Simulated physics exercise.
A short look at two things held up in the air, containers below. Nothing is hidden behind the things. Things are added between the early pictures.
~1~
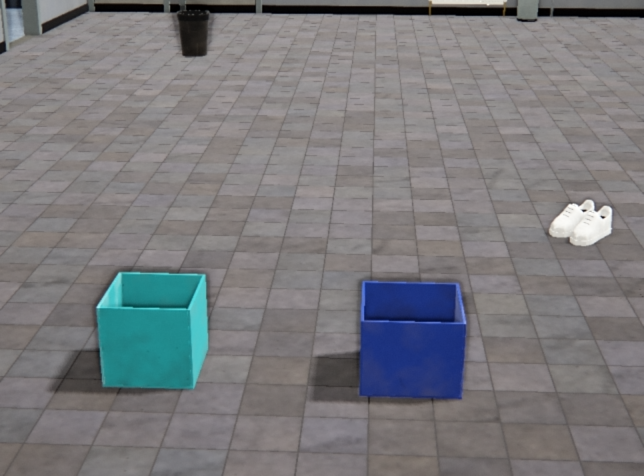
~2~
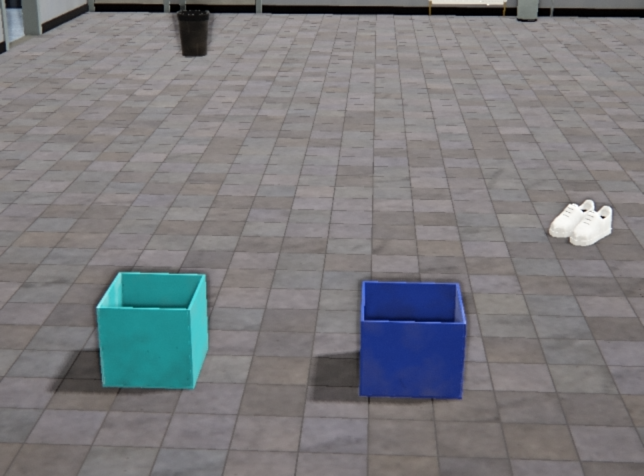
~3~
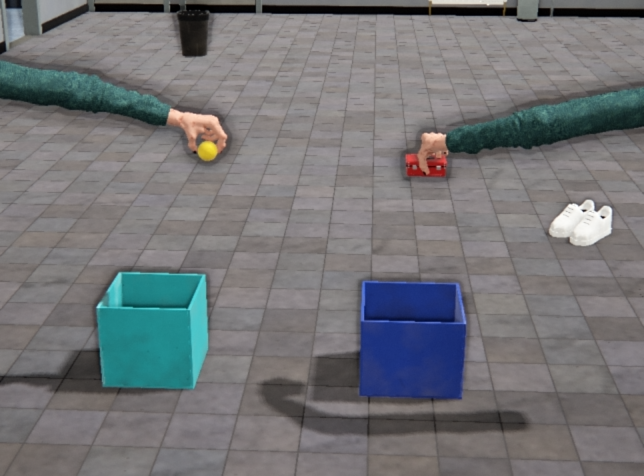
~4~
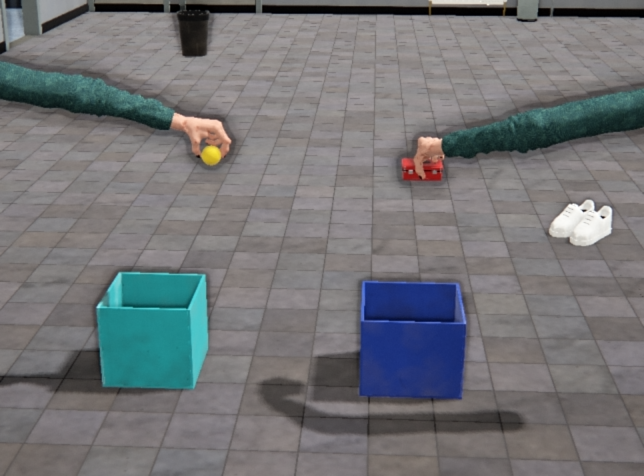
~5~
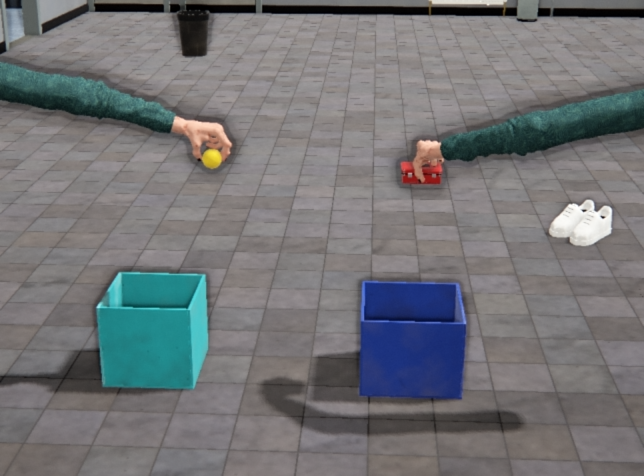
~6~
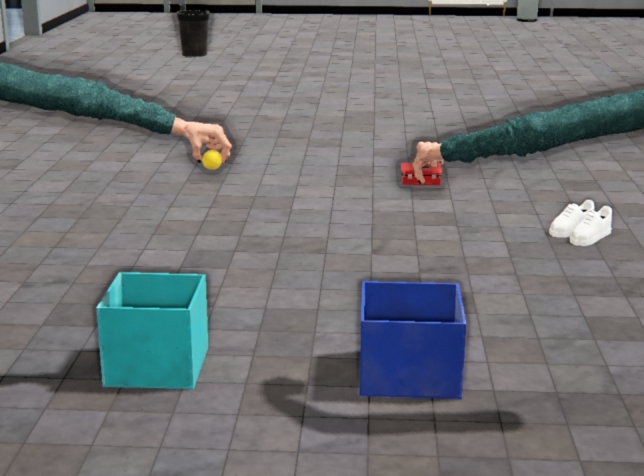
The clip opens on a tiled floor with a teal crate at left, a blue crate at right, white shoes and a dark bin. Two green-sleeved arms then appear from either side, the left hand holding a yellow lemon and the right a red case. Both hands shift very slightly, still gripping them.
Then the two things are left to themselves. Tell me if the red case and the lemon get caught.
In the end the red case lands inside and the lemon misses.
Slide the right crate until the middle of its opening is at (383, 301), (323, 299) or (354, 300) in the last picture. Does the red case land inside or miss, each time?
Try by try, it goes in; is not caught; falls beside it.
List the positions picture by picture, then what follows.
The first picture shows right crate (411, 338).
The second picture shows left crate (155, 329).
The third picture shows still on the way; red case (426, 165); right crate (411, 338).
The fourth picture shows still on the way; lemon (211, 155); left crate (155, 329).
The fifth picture shows still on the way; red case (421, 173); right crate (411, 338).
The sixth picture shows in place, still held; red case (421, 174); lemon (212, 160); left crate (155, 329).
Then, 0.26 s past the last view, red case in the air near (418, 247); lemon in the air near (215, 232).
Finally, the red case is caught, near (414, 365); the lemon falls beside it, near (219, 360).
